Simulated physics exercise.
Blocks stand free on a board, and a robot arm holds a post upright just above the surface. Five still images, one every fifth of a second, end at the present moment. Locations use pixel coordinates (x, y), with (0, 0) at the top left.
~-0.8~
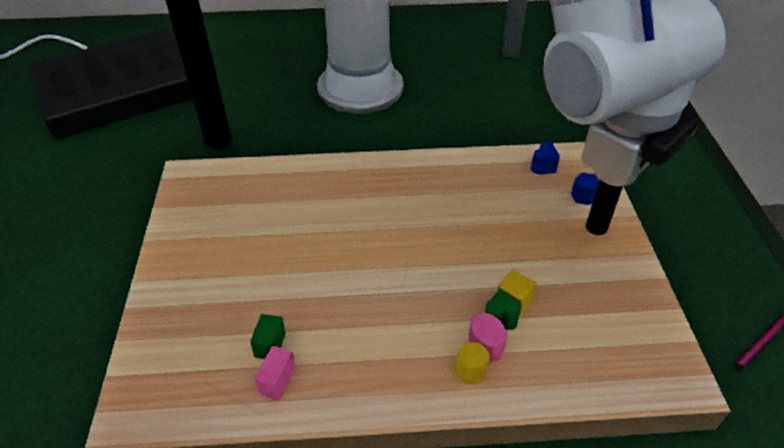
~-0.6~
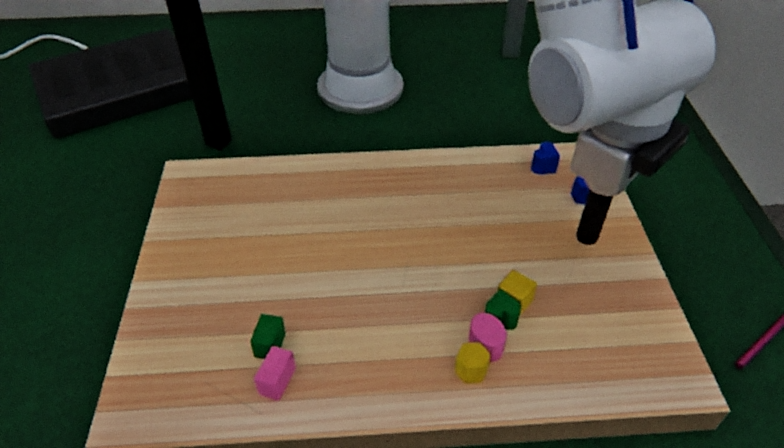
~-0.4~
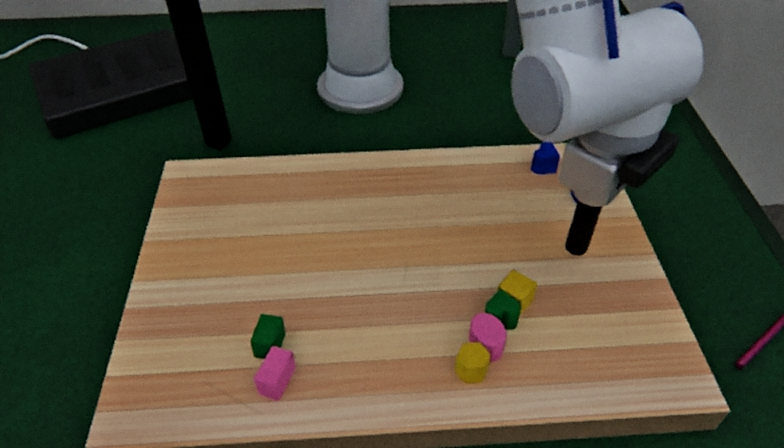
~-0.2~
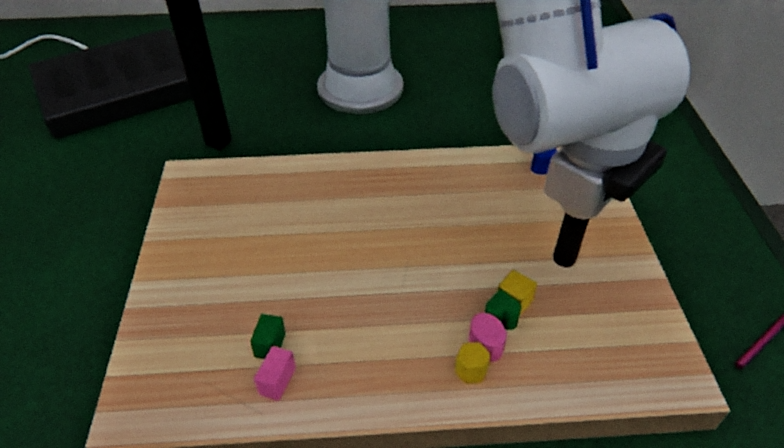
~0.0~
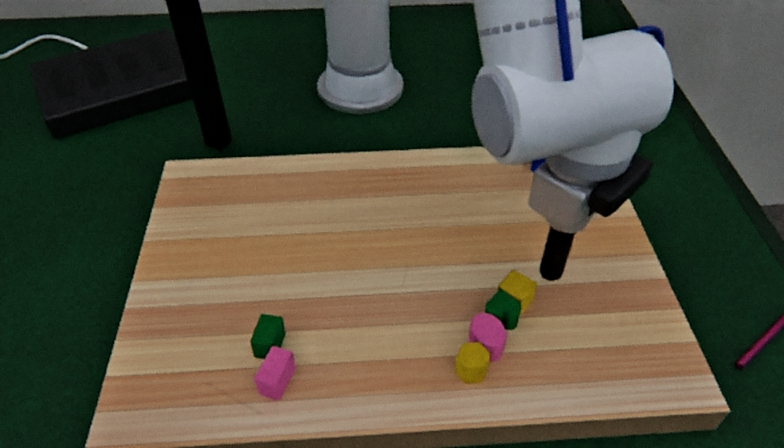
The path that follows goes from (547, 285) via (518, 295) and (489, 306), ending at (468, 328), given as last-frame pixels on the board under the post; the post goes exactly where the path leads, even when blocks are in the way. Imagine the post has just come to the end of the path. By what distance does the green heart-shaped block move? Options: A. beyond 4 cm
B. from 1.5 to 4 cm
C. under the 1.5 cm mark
My pick is A.
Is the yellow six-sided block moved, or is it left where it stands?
It travels a centimetre or more.
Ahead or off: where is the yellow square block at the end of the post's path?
Looking at the end of the path, the yellow square block is still being driven ahead.
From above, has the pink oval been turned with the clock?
No - that is not the case.
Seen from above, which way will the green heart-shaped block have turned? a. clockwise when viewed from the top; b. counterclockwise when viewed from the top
I choose a.
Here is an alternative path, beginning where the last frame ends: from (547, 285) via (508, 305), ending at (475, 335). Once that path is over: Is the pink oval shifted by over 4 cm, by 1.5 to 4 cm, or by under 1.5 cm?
It goes a little way, 1.5 to 4 cm.
What follows on the original path. One third of the way, post (521, 284); yellow six-sided block (473, 359), turned 15° clockwise; pink oval (482, 333), turned 35° anticlockwise; green heart-shaped block (486, 308); yellow square block (501, 290).
Two thirds of the way, post (491, 296); yellow six-sided block (474, 372); pink oval (468, 344), turned 85° anticlockwise; green heart-shaped block (451, 319); yellow square block (469, 301), turned 10° clockwise.
At the end, post (470, 317); yellow six-sided block (474, 372); pink oval (468, 344), turned 85° anticlockwise; green heart-shaped block (420, 332), turned 20° clockwise; yellow square block (445, 320), turned 30° clockwise.
